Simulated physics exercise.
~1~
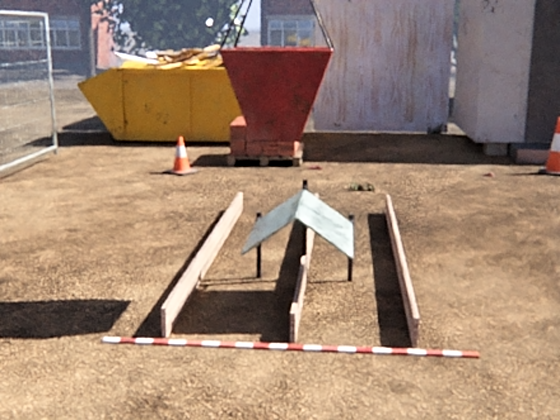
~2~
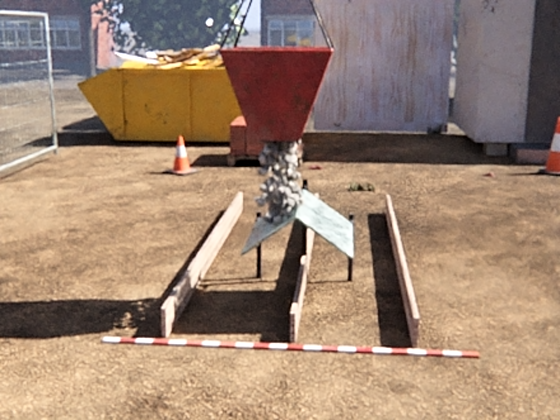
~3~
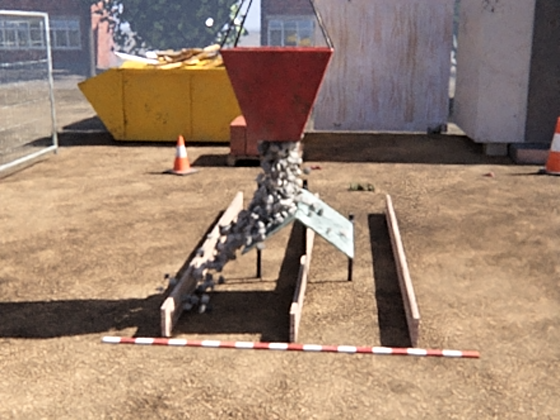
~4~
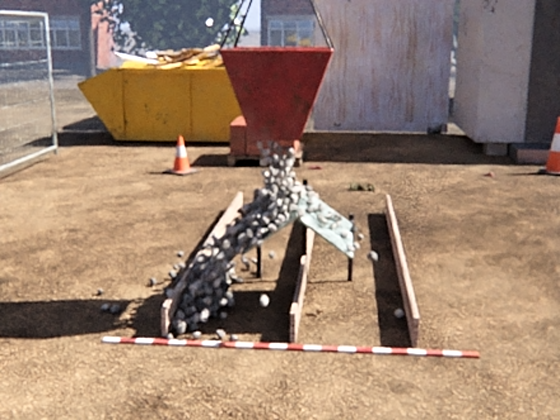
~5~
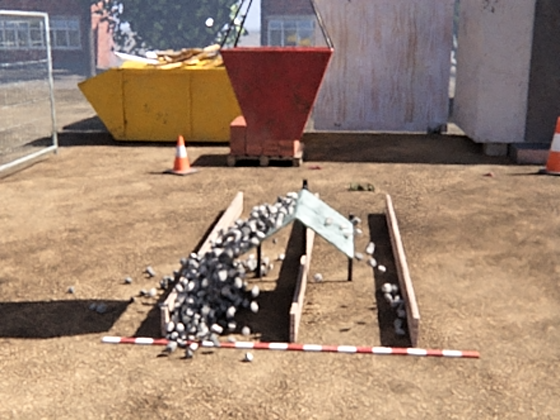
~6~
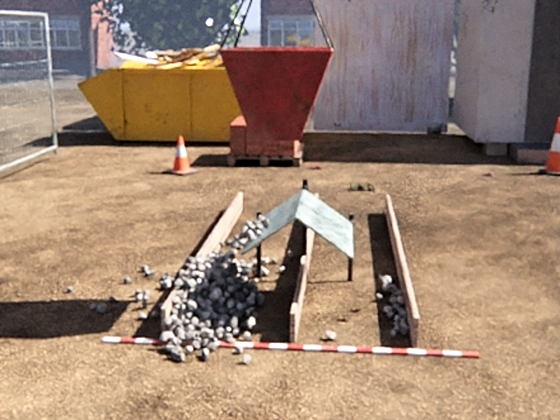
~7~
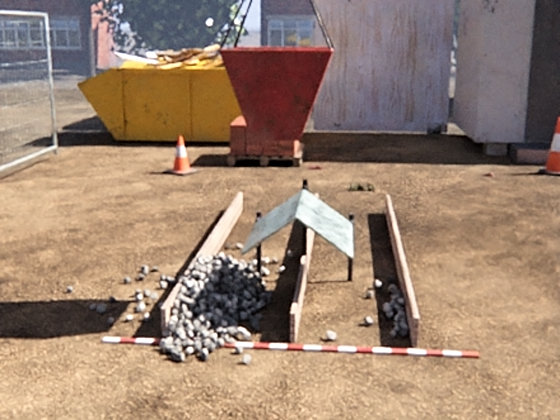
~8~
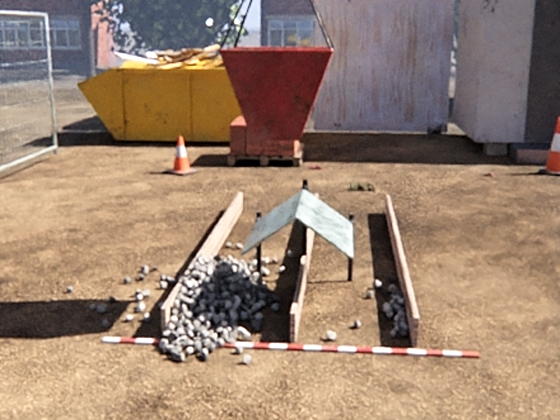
On a sunlit dirt yard seen from the front and slightly above, a red hopper stands behind a fixed, pale, roof-shaped steel piece. Low wooden planks mark two bays in front, with a red-and-white striped staff across the ground, a yellow skip behind at left and orange cones nearby. Grey stones pour from the hopper's bottom onto the steel. Most slide down its left slope into the left bay, while a few tumble right. The hopper empties and the stones settle in a large heap at left, with a small scatter in the right bay and some outside the planks.
